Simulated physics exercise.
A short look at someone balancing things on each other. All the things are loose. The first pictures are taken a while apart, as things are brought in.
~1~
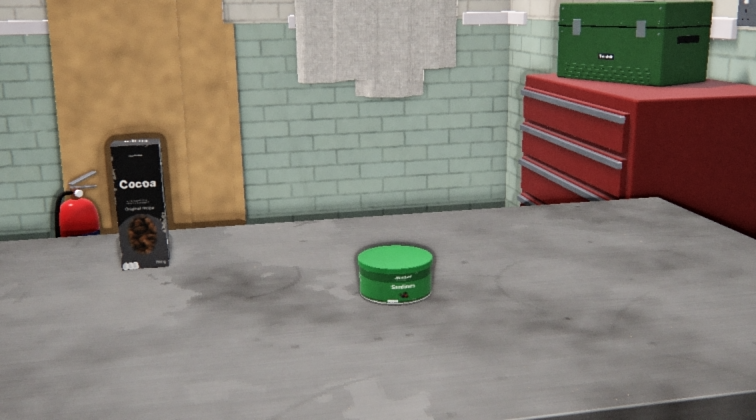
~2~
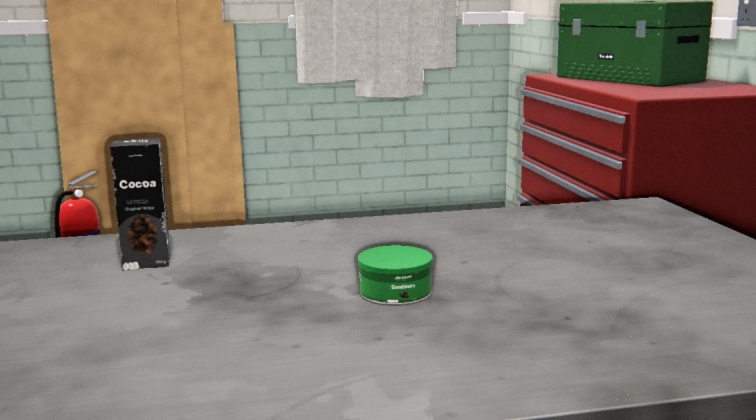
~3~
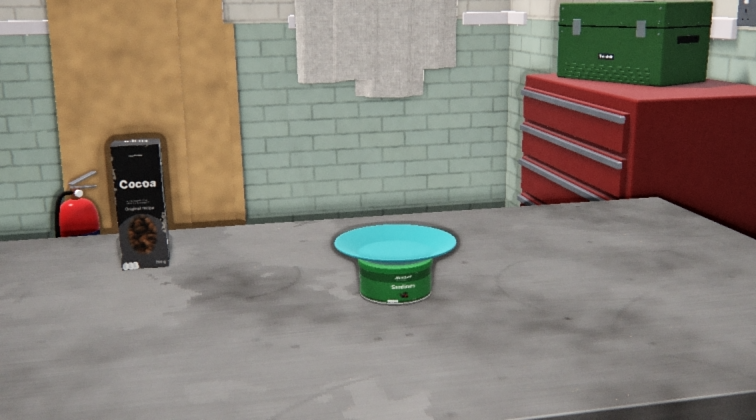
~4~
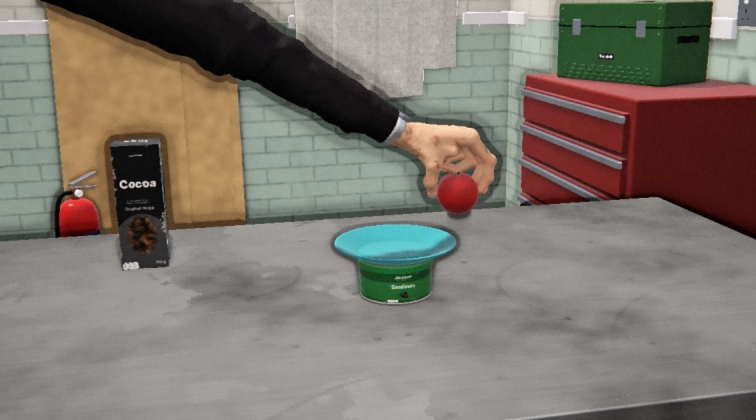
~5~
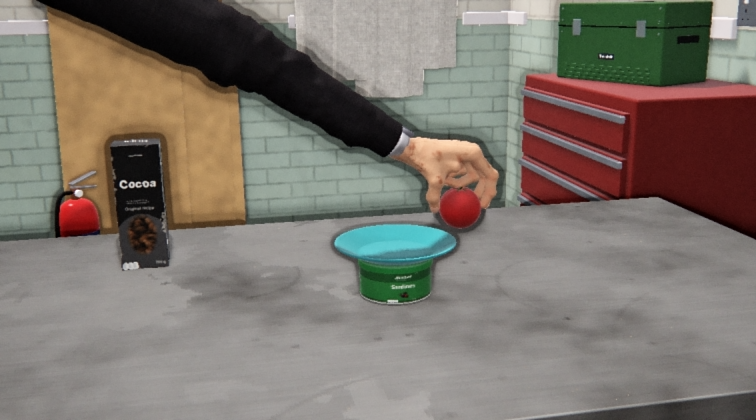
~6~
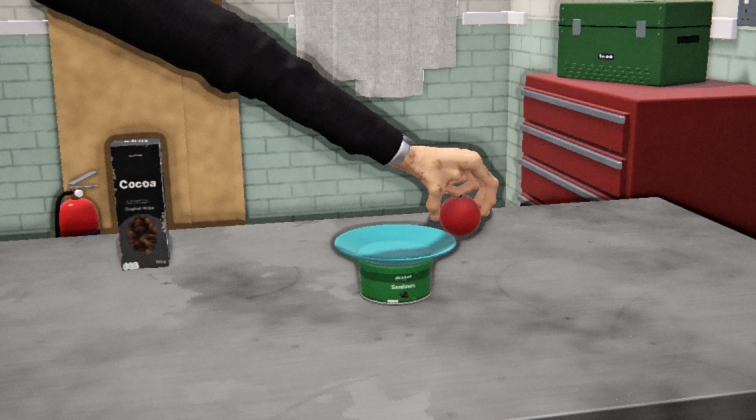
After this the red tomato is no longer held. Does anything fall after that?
Outcome: The pile loses its balance.
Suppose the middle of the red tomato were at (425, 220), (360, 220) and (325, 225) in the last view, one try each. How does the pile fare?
In the first case it holds; in the second case it holds; in the third case it gives way.
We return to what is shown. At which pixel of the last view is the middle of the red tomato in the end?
Near (494, 262).
Then, 0.30 s later than the last frame, red tomato now fallen.
Then, 0.40 s later than the last frame, things are still on the move.
Then, 1.80 s later than the last frame, nothing new.
When it is over, fallen, red tomato; the other 3 as before. End places, in pixels of the last picture, red tomato near (494, 263). The pile comes apart.
